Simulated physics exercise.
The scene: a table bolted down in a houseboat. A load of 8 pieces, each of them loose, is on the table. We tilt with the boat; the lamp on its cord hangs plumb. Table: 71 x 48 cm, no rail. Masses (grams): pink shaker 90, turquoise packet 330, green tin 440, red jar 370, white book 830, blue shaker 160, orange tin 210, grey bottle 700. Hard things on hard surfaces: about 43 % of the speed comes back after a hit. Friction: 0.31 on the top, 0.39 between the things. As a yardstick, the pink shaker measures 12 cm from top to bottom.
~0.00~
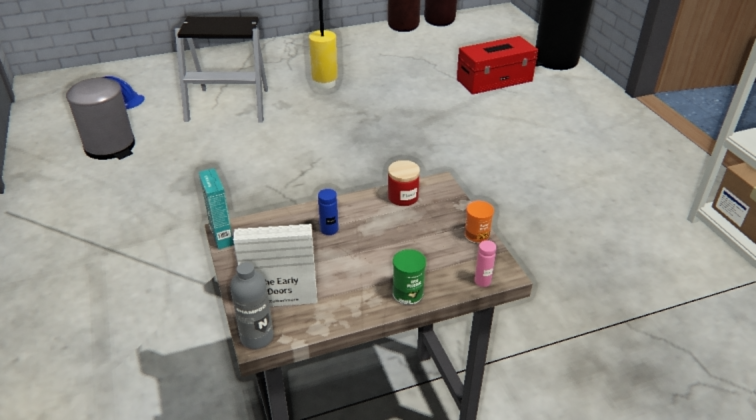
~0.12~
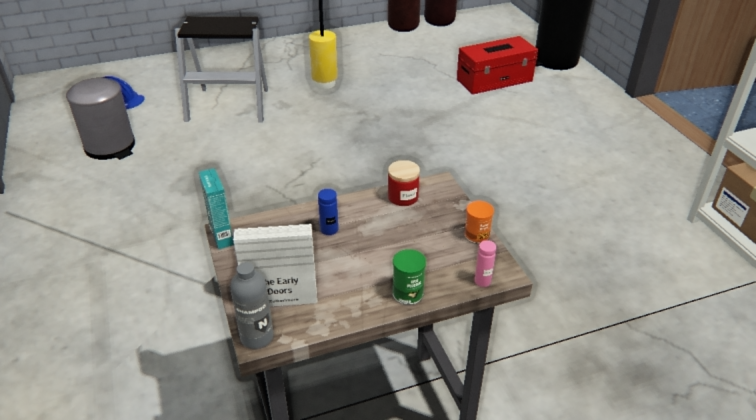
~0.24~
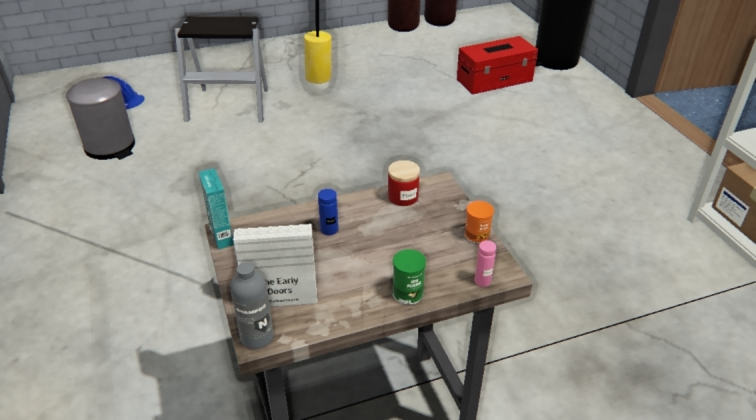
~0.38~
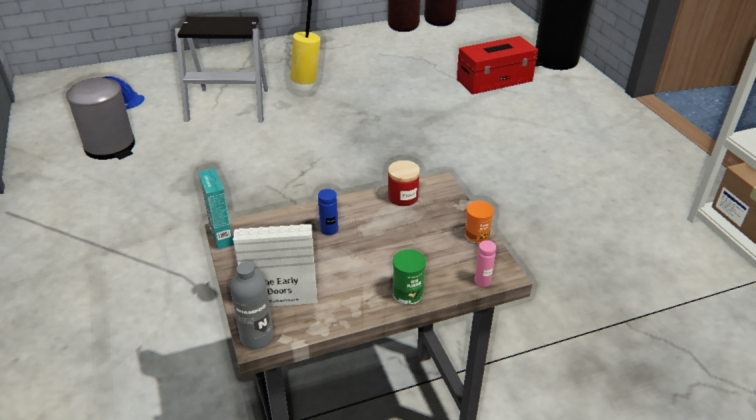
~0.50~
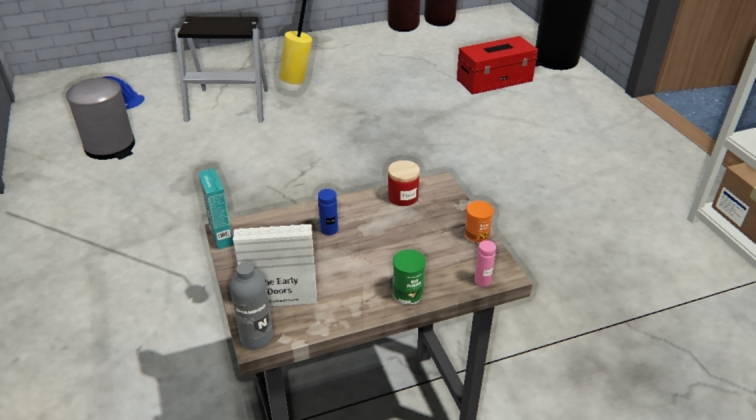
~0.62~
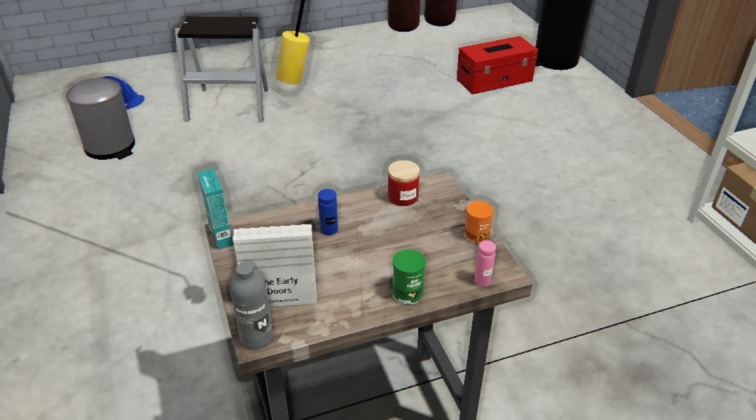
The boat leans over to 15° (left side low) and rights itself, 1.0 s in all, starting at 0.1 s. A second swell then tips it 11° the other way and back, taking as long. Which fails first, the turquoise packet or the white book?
The former of the two, the turquoise packet.
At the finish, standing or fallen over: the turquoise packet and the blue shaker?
The turquoise packet tips over; the blue shaker is still upright.
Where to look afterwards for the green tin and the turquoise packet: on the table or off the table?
The green tin is still on the table; the turquoise packet finishes off the table.
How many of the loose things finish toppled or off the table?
In all, 1.
After 1.22 s, boat heeled 2°, right side down; turquoise packet now off the table.
After 1.42 s, boat heeled 8°, right side down.
At rest (2.6 s), off the table, turquoise packet; the other 7 in place, give or take 5 cm. Seen from the same camera at the end, turquoise packet near (208, 414), white book near (278, 268). Turquoise packet went at 0.96 s; white book was never lost.
